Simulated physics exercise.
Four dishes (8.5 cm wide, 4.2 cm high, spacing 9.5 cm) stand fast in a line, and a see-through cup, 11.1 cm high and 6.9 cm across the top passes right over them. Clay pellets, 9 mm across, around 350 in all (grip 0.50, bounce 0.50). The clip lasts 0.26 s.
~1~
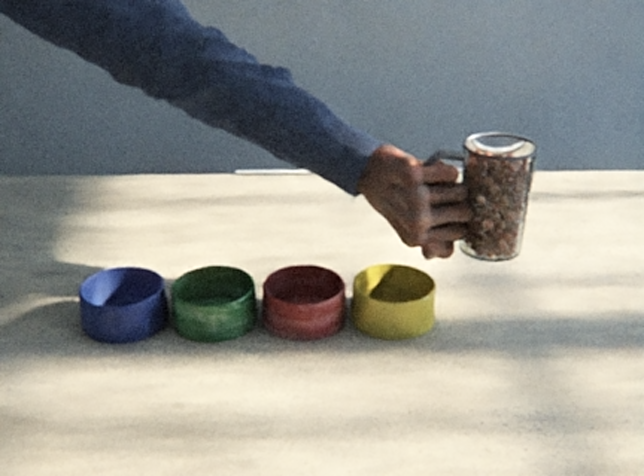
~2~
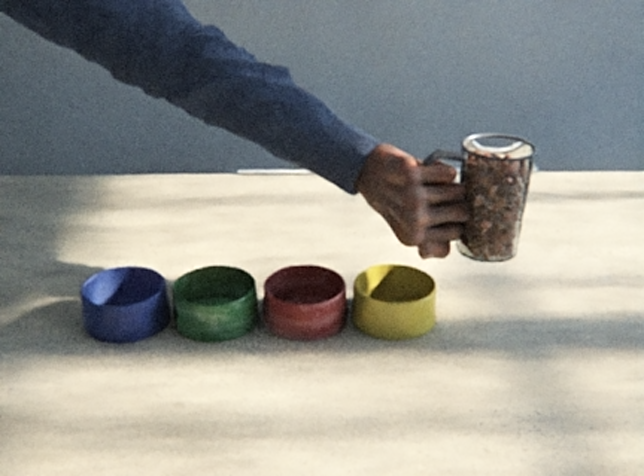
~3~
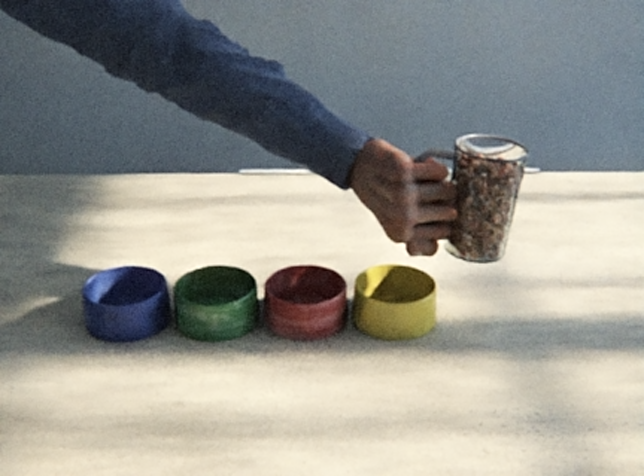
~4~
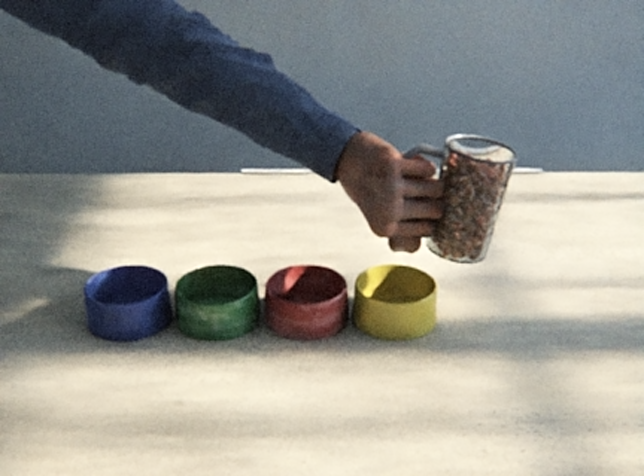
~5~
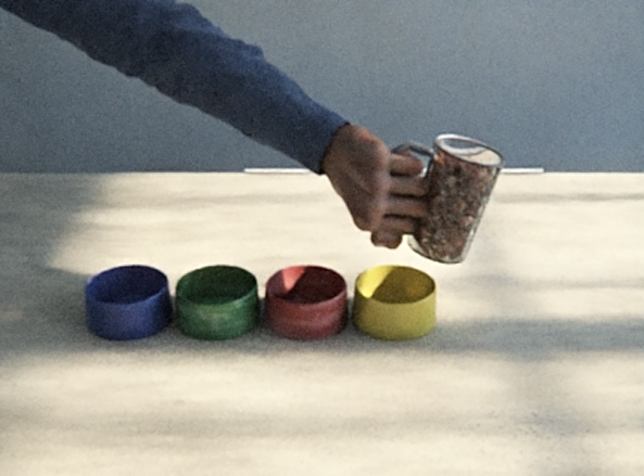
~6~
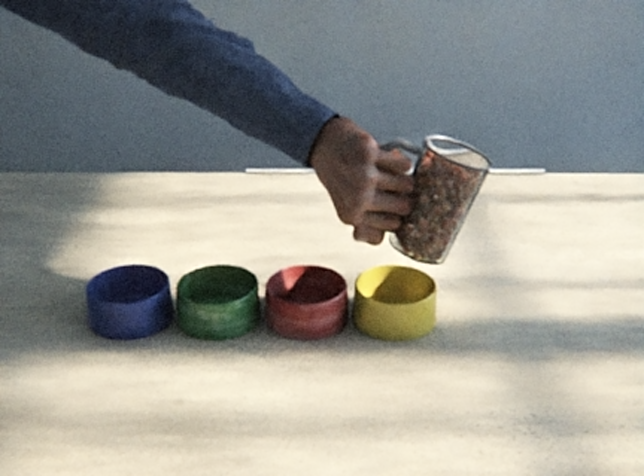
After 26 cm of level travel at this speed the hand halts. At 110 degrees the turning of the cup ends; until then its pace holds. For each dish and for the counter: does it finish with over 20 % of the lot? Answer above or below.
Red dish: Above; blue dish: Below; green dish: Below; yellow dish: Below; on the counter: Below.
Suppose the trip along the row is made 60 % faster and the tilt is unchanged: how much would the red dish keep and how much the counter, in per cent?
Then: Red 90; counter 10.
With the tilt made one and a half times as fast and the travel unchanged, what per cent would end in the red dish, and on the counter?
In that case red 90, counter 10.
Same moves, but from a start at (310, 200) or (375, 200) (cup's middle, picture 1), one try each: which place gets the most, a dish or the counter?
Most goes to: Blue, then green.
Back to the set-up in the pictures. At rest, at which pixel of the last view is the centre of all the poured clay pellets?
At about (307, 293).
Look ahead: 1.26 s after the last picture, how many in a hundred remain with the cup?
About 60 per cent.
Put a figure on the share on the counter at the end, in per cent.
Roughly 10 per cent.
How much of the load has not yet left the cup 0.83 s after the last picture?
Some 100 per cent of the load.
Then, 0.50 s after the last picture, tilt 62 degrees; cup holds 100 %.
Then, 0.83 s after the last picture, tilt 91 degrees; cup holds 100 %.
Then, 1.26 s after the last picture, tilt 110 degrees; cup holds 60 %, red 40 %.
In the end, red 90 %, blue 0 %, green 0 %, yellow 0 %, counter 10 %.
